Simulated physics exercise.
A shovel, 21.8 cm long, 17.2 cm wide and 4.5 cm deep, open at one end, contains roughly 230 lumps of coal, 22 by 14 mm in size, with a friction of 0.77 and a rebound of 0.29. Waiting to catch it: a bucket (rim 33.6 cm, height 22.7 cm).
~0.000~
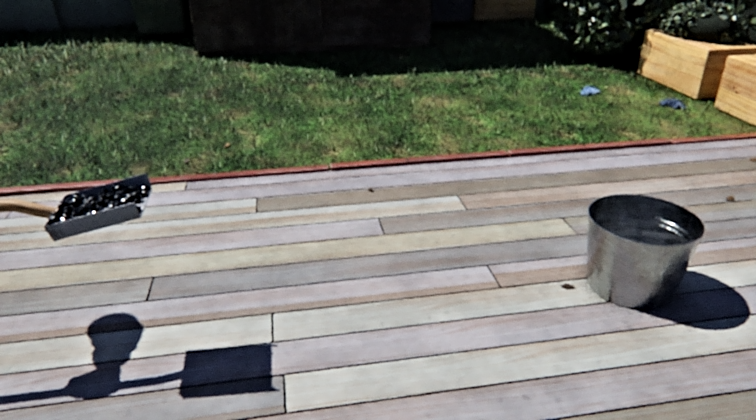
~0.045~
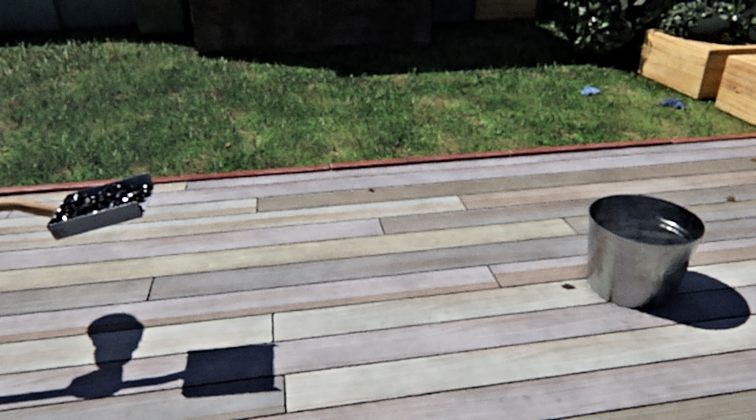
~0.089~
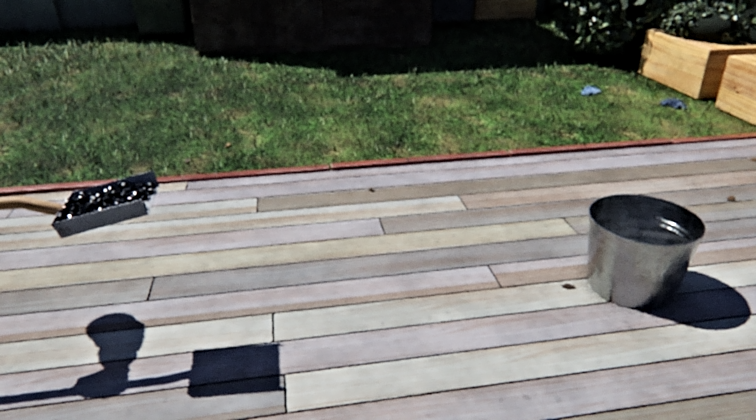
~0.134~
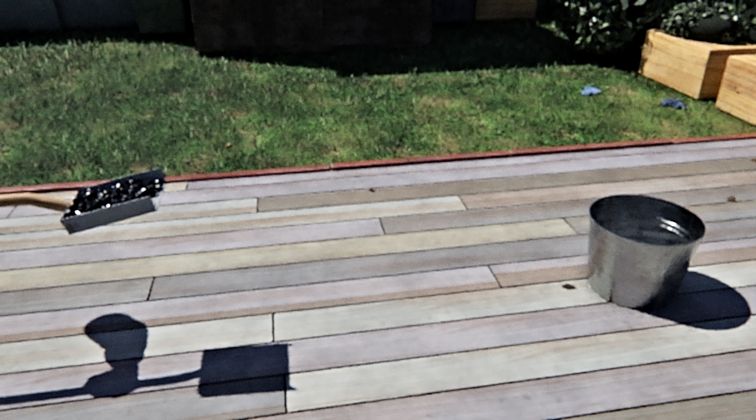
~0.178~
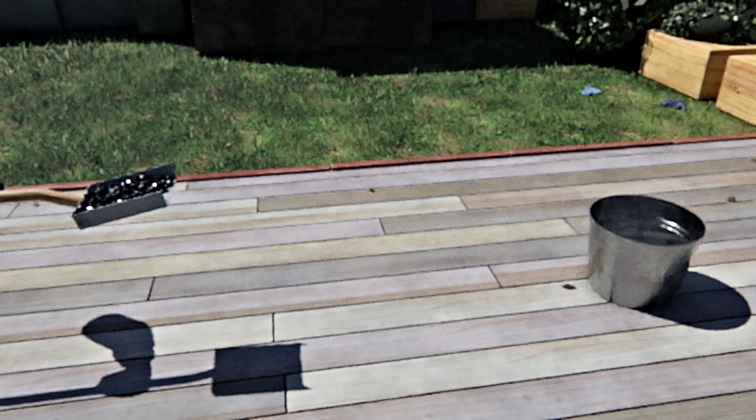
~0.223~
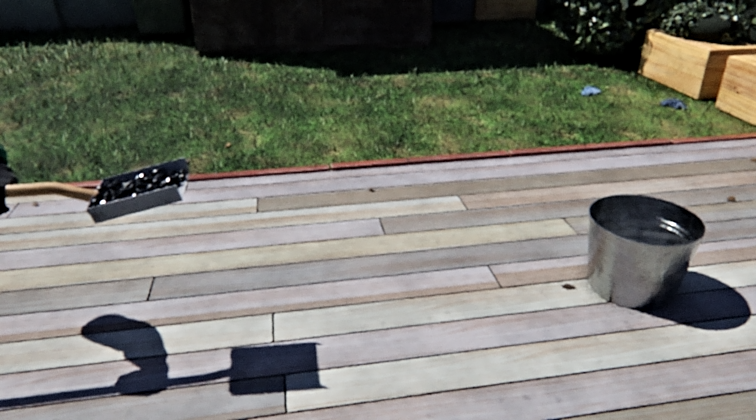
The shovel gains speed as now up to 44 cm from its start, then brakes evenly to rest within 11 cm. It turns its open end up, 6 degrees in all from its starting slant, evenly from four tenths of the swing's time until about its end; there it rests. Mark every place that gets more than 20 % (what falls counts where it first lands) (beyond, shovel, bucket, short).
Beyond no, shovel yes, bucket no, short yes.
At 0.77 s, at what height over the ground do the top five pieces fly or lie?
About 65 cm.
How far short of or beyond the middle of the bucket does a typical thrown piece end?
Some 55 cm short of it.
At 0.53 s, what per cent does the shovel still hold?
Roughly 95 per cent.
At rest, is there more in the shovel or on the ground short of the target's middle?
More ends on the ground short of the target's middle.
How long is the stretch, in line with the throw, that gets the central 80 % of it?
About 40 cm.
After 0.39 s, tilt 14 degrees; shovel 100 %; middle of all pieces near (216, 160).
Then, at 0.53 s, tilt 17 degrees; shovel 95 %, in the air 5 %; middle of all pieces near (304, 127).
After 0.65 s, tilt 18 degrees; shovel 50 %, in the air 50 %; middle of all pieces near (346, 119).
Then, at 0.77 s, tilt 18 degrees; shovel 45 %, in the air 55 %; middle of all pieces near (373, 142).
In the end, at 1.6 s, beyond 0 %, shovel 45 %, bucket 0 %, short 55 %.
